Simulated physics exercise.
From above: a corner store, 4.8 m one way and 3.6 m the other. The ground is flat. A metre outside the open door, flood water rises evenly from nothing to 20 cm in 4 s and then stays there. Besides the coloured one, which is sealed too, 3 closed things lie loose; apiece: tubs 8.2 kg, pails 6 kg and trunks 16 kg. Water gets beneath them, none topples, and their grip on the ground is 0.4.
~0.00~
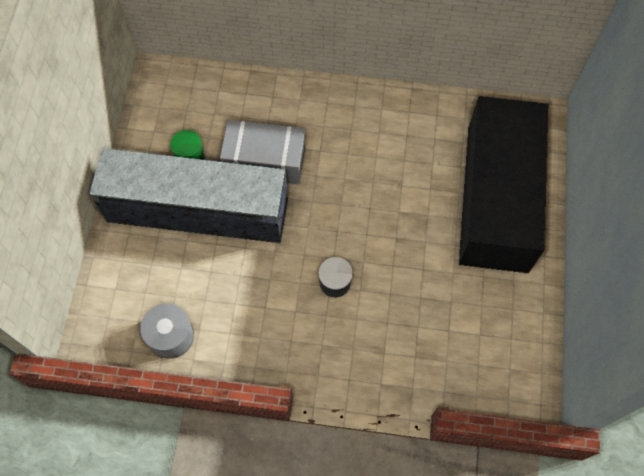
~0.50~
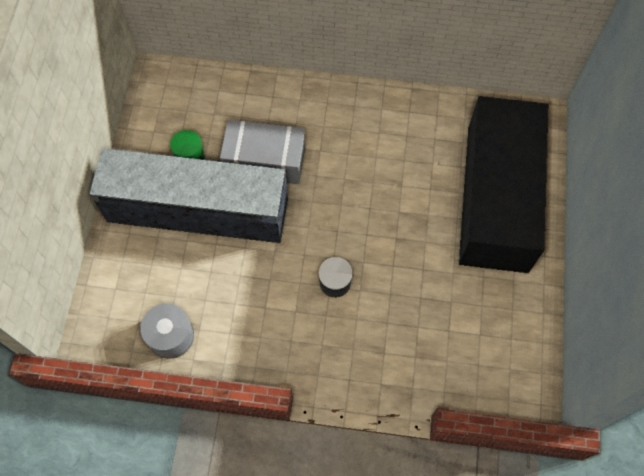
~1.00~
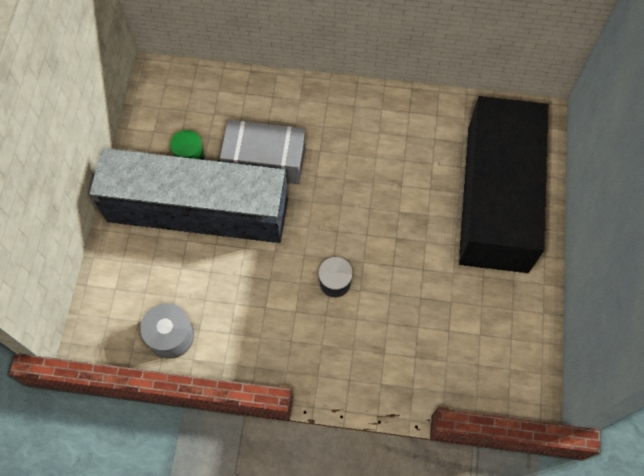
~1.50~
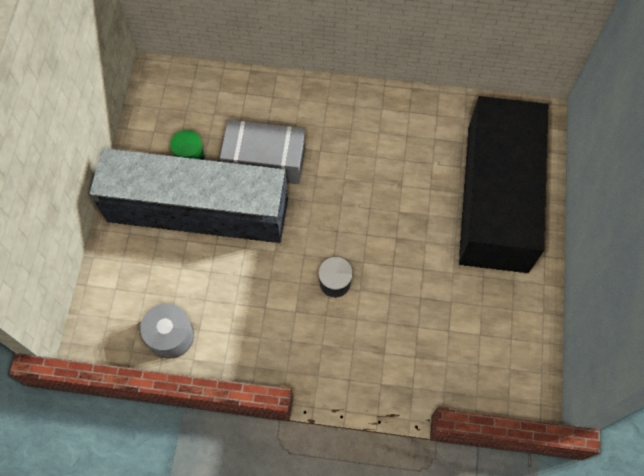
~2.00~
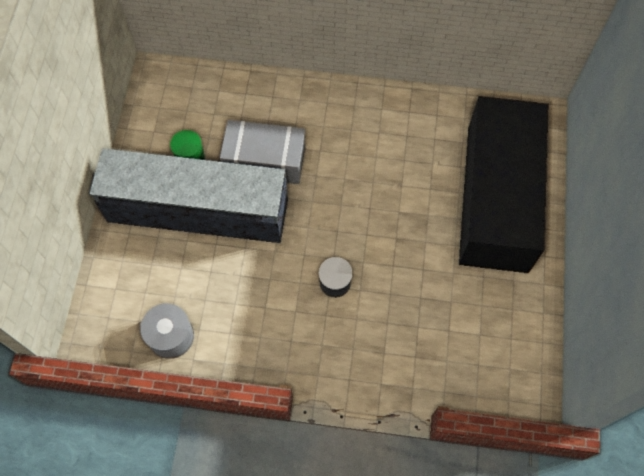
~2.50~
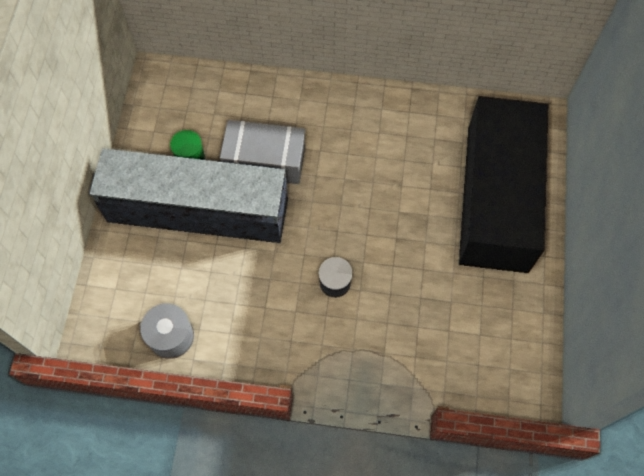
A tiled shop floor with a black block, a long counter, a banded trunk and round pails stayed still while water darkened the ground outside, then crept through the doorway in a rounded patch.
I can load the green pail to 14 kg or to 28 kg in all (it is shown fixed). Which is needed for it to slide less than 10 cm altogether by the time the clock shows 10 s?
Verdict: The smaller load will do.
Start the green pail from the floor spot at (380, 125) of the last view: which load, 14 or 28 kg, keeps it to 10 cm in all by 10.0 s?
The smaller is enough.
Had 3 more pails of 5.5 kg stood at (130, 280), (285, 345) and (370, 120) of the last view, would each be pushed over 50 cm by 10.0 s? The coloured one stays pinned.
In that order: Less, under, more.
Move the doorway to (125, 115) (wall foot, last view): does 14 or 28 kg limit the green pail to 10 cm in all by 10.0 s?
In that case only the higher weight holds it.
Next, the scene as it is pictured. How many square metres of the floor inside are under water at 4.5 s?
Some 6.0 m2.
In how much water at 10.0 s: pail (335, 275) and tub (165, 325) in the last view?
About 7 and 3 cm.
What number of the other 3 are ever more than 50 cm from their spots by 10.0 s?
I count 1.
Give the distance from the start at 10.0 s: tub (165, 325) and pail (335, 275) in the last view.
In turn: 0 cm, 250 cm.
After 3.5 s the green pail would be 0 cm from its start with 14 kg and 0 cm from its start with 28 kg; 0 cm of water round it then.
After 4.5 s the green pail would be 0 cm from its start with 14 kg and 0 cm from its start with 28 kg; 0 cm of water round it then.
After 7.0 s the green pail would be 0 cm from its start with 14 kg and 0 cm from its start with 28 kg; 1 cm of water round it then.
After 10.0 s the green pail would be 0 cm from its start with 14 kg and 0 cm from its start with 28 kg; 8 cm of water round it then.
